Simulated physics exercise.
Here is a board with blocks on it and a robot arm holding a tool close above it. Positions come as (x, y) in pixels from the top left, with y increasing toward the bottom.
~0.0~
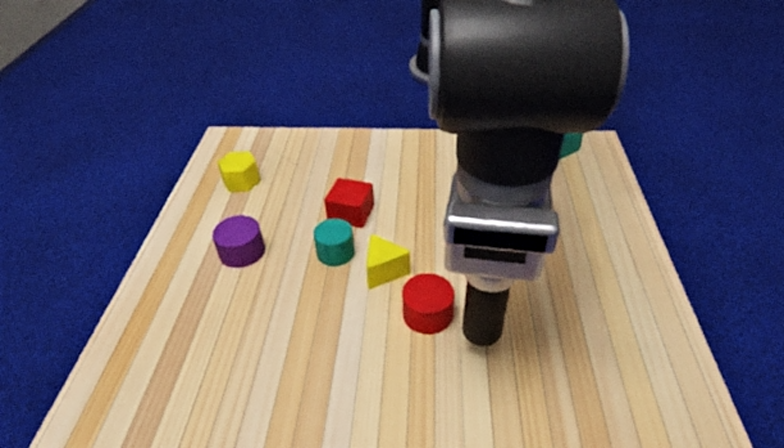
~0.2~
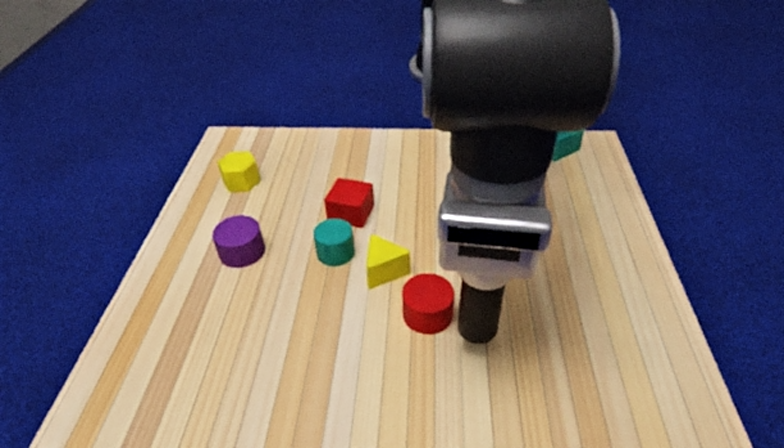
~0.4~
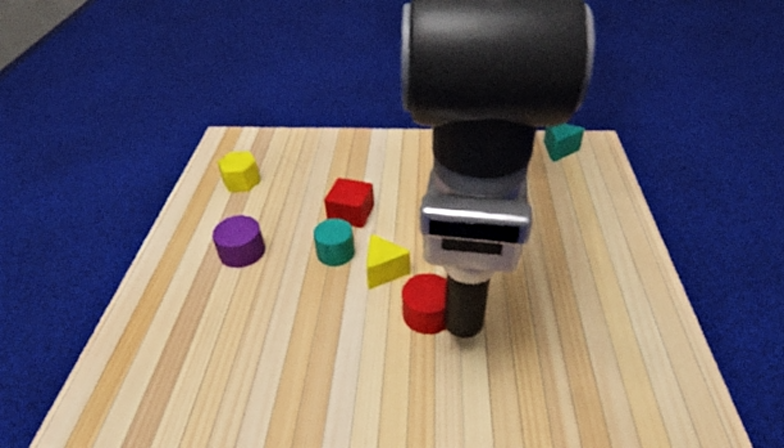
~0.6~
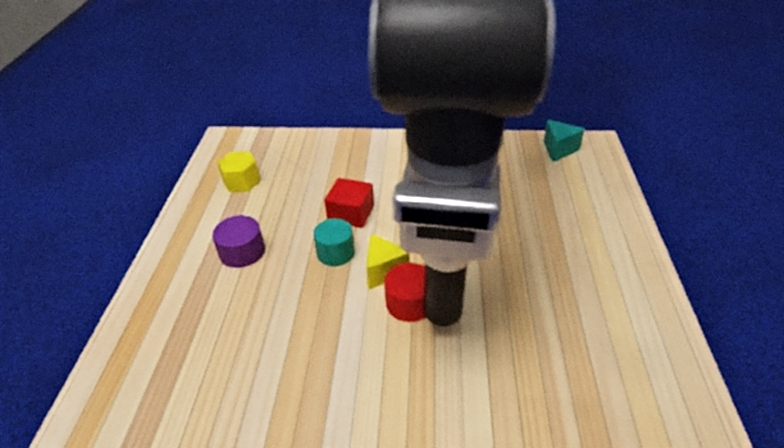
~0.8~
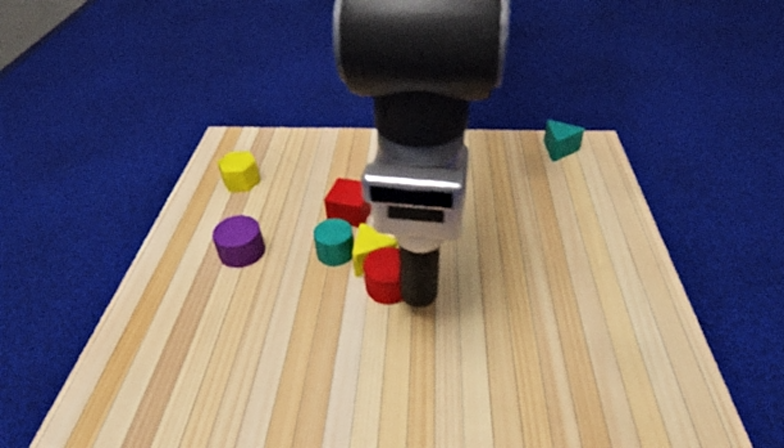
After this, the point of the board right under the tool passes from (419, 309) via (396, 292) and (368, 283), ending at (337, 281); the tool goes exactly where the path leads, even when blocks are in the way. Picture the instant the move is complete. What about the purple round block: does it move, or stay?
Left where it is.
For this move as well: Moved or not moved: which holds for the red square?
It is shifted.
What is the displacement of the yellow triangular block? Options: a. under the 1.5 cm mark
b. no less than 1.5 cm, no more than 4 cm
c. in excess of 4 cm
I'll go with c - in excess of 4 cm.
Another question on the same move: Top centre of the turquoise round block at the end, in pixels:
I'd place it at (306, 215), taking the centre of its top.
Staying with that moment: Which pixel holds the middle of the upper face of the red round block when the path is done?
The middle of its upper face will lie at (339, 230).
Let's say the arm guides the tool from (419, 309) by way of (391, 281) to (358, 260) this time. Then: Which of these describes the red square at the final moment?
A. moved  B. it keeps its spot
A (moved)
The first path, step by step. Halfway along, tool (381, 270); turquoise round block (320, 223); red square (348, 186); yellow triangular block (354, 212); red round block (361, 238).
At the end, tool (335, 266); purple round block not moved; turquoise round block (306, 215); red square (349, 177), turned 15° clockwise; yellow triangular block (346, 203); red round block (339, 230).
